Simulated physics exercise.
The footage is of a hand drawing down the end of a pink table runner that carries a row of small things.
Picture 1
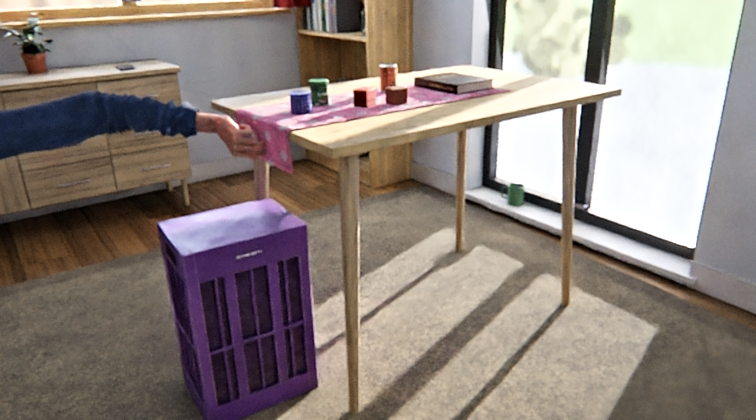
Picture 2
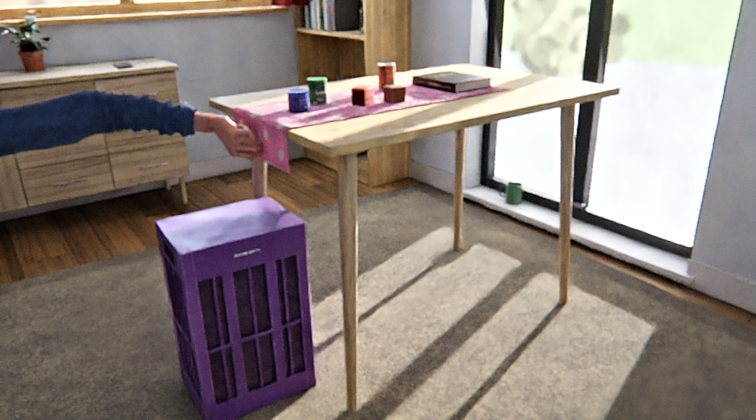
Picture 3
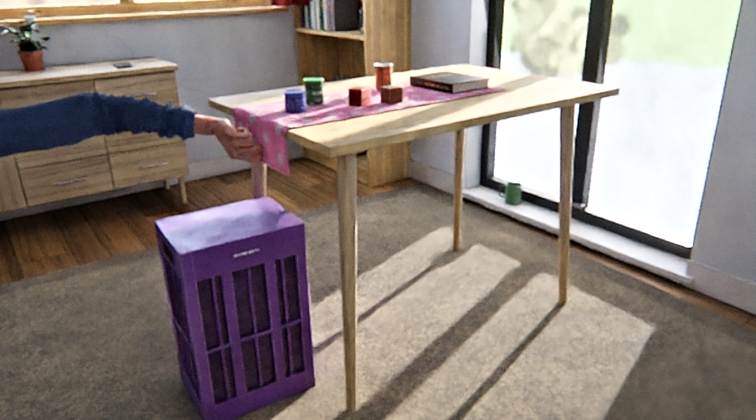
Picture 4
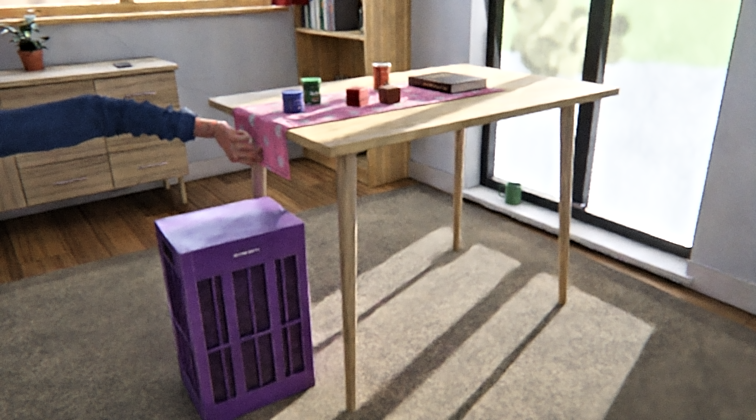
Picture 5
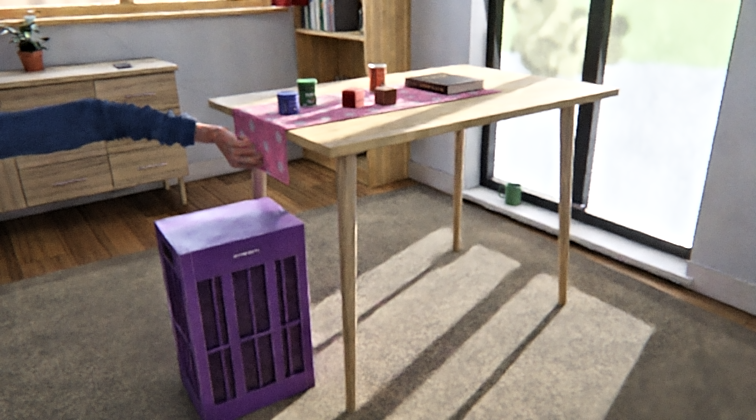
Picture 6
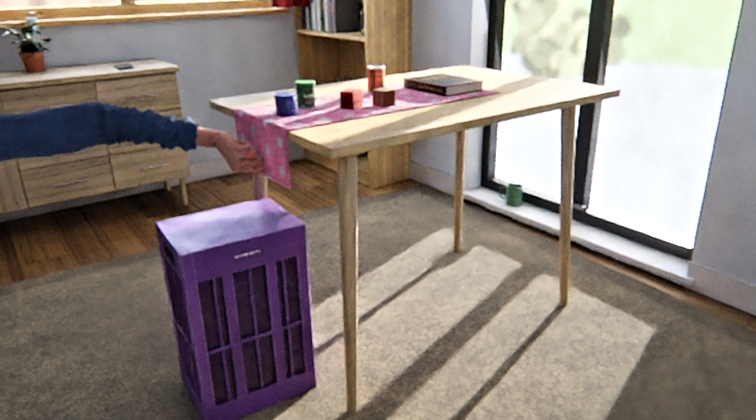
A hand slowly drew down the end of a pink runner on a wooden table, and the small pots, cans and cubes on it shifted slightly left, above a purple crate.
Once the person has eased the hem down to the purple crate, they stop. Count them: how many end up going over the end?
The count is one.
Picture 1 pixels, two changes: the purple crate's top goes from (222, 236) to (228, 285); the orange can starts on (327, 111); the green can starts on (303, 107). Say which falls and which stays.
Observed: Orange can departs; green can departs.
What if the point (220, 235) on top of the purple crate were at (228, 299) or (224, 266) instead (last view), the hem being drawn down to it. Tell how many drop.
3 and 2.
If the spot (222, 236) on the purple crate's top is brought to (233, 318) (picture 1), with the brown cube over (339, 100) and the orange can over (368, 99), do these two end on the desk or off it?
Outcome for the brown cube: It is lost. Outcome for the orange can: It is lost.
A little later, hem near (264, 185); all still up.
Next, hem near (265, 202); all still up.
Later still, hem on the crate; blue pot gone.
When it is over, hem on the crate; blue pot gone. It carries off one.
